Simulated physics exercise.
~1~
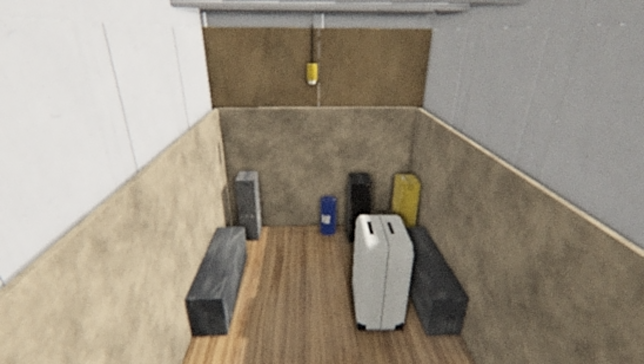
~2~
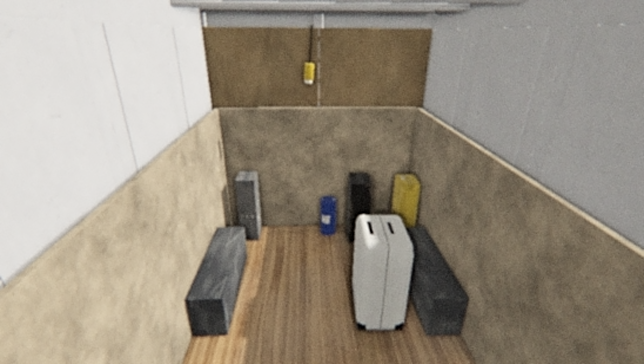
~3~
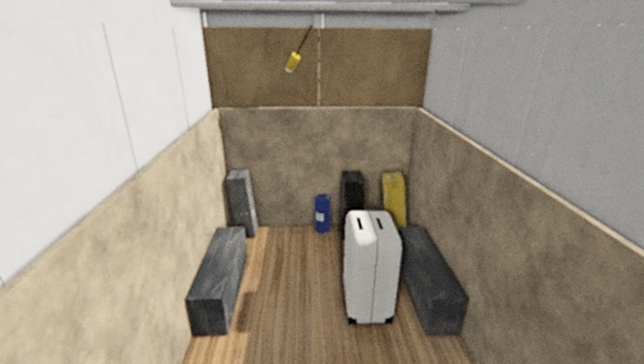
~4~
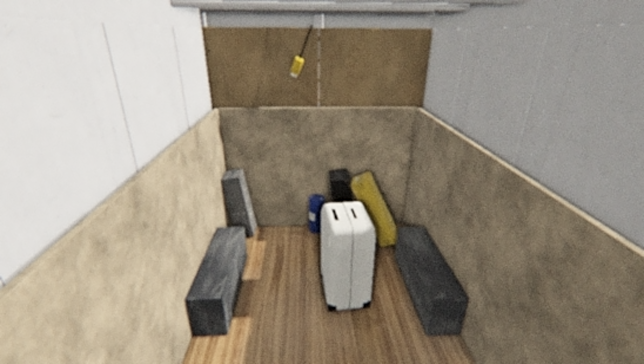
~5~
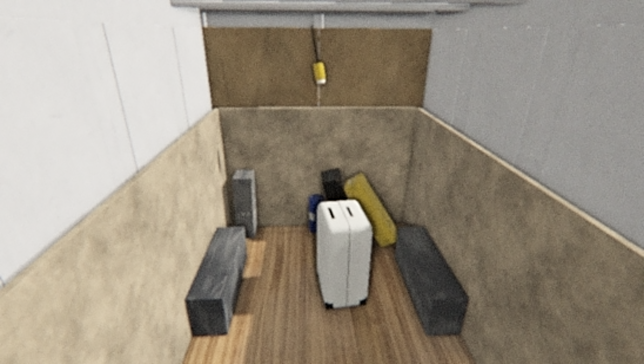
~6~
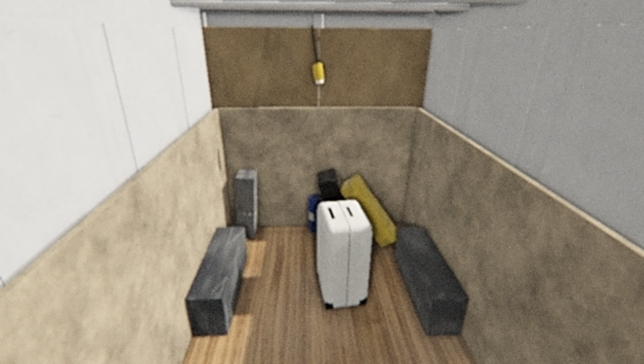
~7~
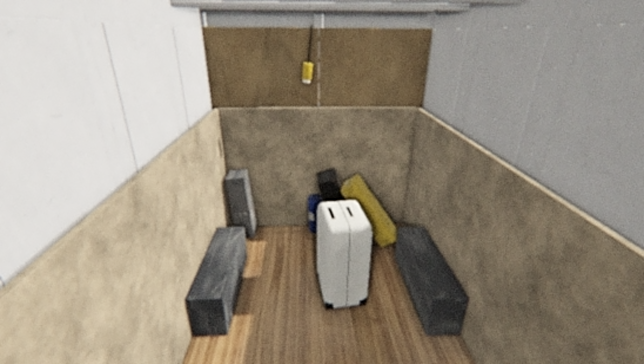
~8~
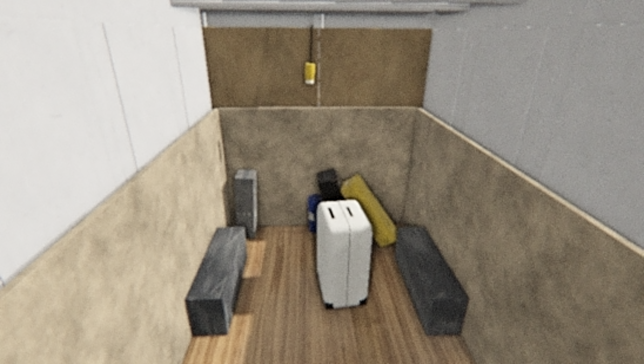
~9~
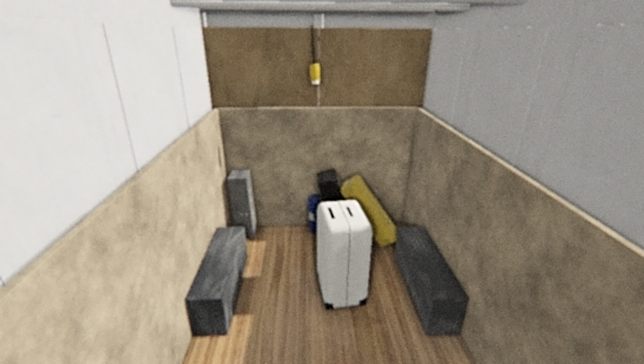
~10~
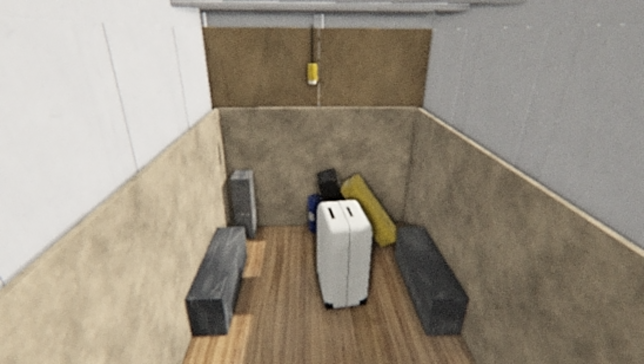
White suitcase sliding left and deeper into a van's load bay as a yellow box tips left, ending slanted against a leaning black box.
